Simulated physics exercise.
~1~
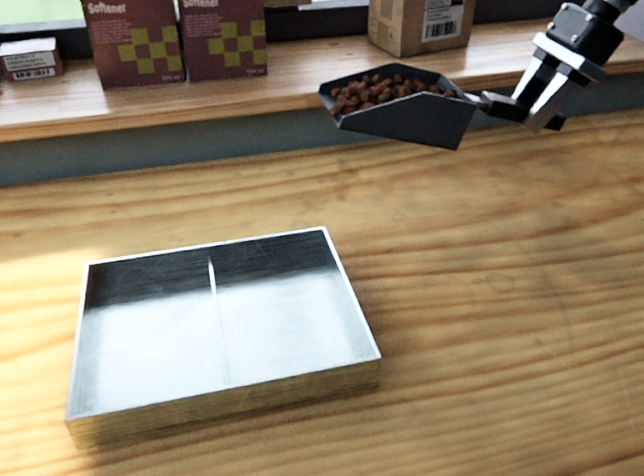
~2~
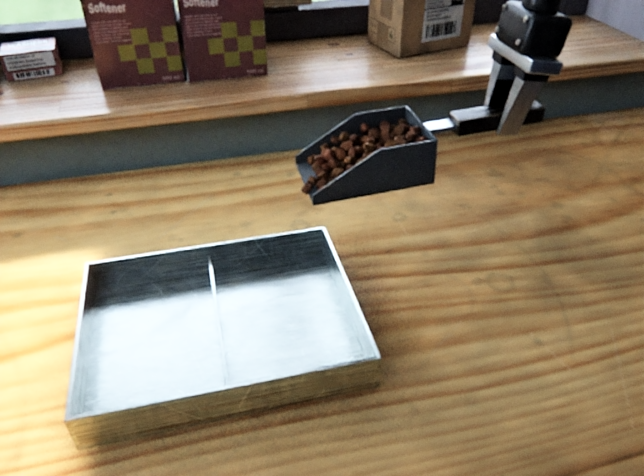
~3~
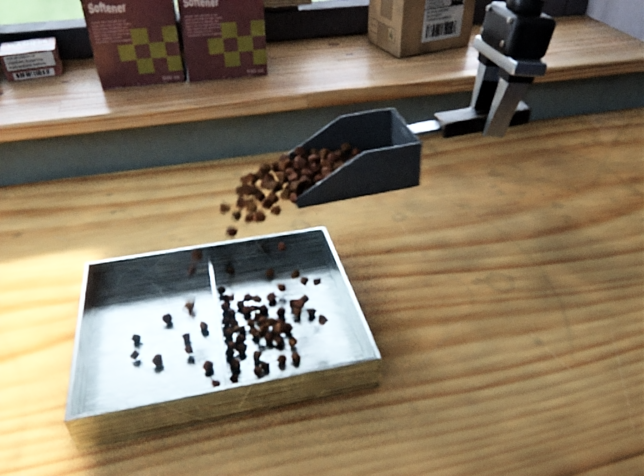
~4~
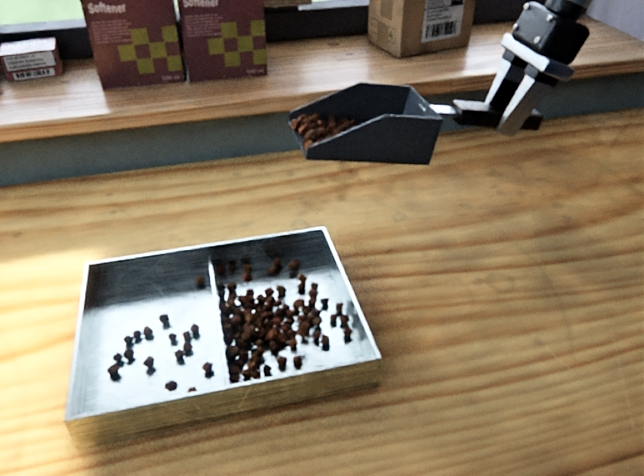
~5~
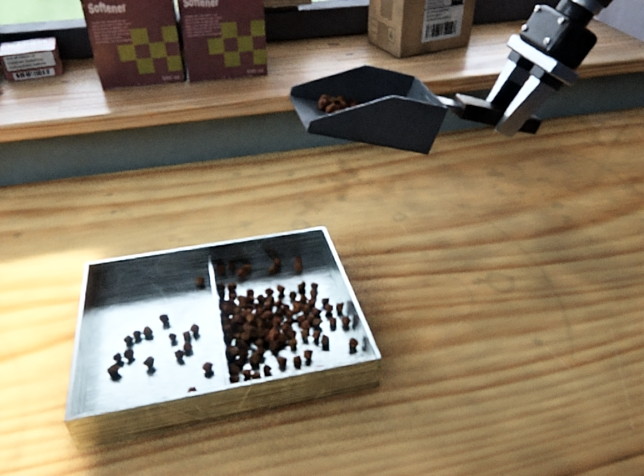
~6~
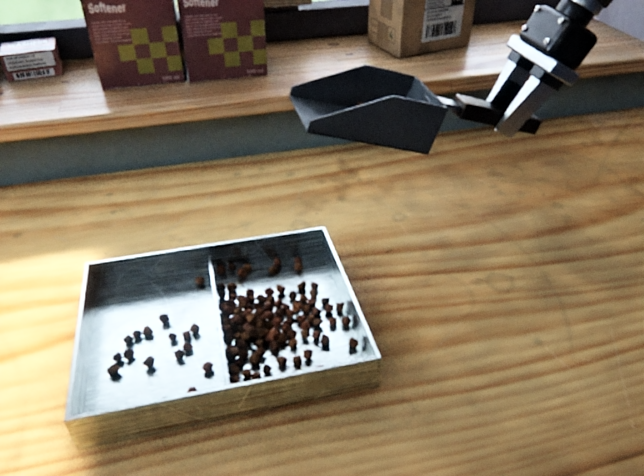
Robot arm tipping a dark scoop of brown pellets into a divided metal tray, most landing right of the divider, then tilting back.
